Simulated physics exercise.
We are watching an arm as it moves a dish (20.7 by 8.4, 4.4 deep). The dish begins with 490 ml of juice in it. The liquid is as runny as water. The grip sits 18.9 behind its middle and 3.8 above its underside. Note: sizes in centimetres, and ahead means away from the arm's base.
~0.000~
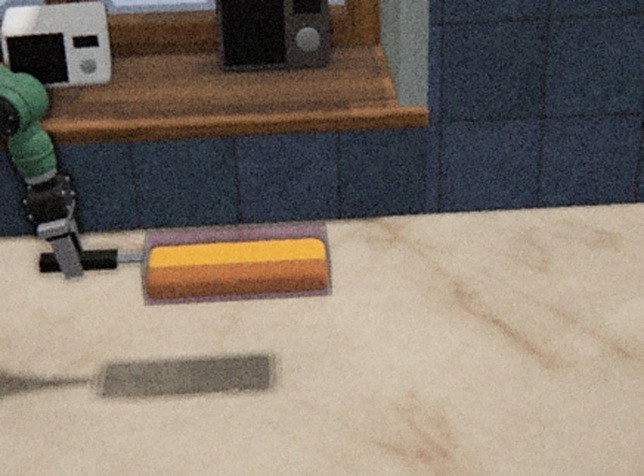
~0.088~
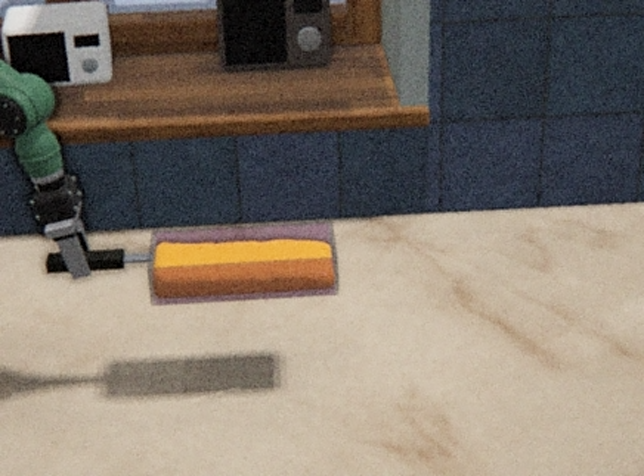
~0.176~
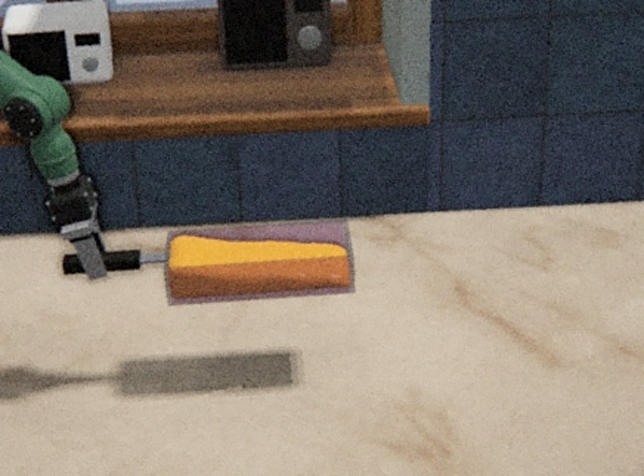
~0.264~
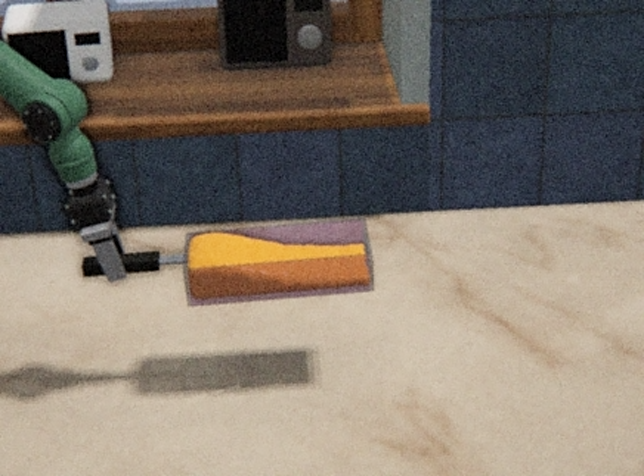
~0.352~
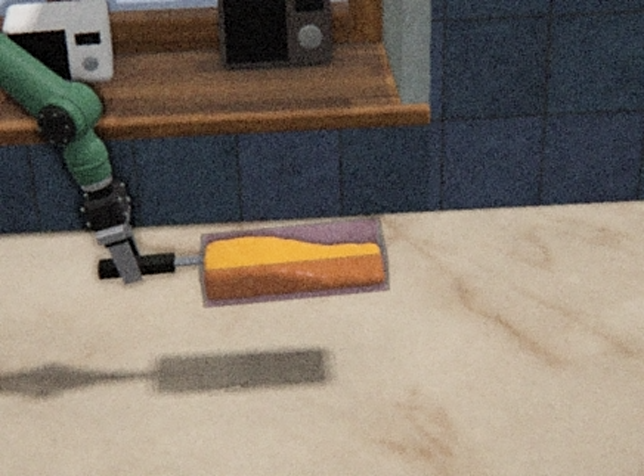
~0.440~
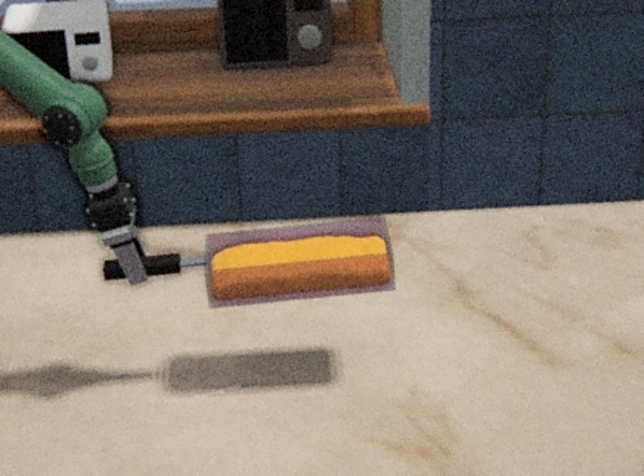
On a pale marble counter, a green robot arm carried a clear dish of orange juice to the right, the juice piling up toward the left side before evening out as the arm slowed.
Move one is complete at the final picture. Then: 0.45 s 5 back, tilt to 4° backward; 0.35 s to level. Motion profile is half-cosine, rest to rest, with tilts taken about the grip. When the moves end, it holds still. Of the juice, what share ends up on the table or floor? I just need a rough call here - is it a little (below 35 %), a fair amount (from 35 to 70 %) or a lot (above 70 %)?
It is a little, below 35 %.
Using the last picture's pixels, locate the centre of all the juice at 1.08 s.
Near (213, 273).
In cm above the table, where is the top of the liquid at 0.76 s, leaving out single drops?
It reaches roughly 17 centimetres.
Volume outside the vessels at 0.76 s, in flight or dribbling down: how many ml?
Around 25 ml at that time.
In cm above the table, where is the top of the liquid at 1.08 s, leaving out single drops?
Roughly 19 cm above the table.
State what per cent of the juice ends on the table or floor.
It comes to about 18 percent.
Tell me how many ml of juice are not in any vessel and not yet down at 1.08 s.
Outside the vessels: Near 60 ml.
By 0.76 s, tilted 4° backward, liquid up to 18 above the table; 460 ml in the dish, 5 ml on the table or floor, 25 ml in the air or running down outside.
By 1.08 s, tilted 2° backward, liquid up to 25 above the table; 400 ml in the dish, 30 ml on the table or floor, 60 ml in the air or running down outside.
By 1.44 s, level, liquid up to 18 above the table; 400 ml in the dish, 90 ml on the table or floor.
By 2.24 s, level, liquid up to 14 above the table; 400 ml in the dish, 90 ml on the table or floor.
Final state, 400 ml in the dish, 90 ml on the table or floor. That is 19 % on the table or floor.
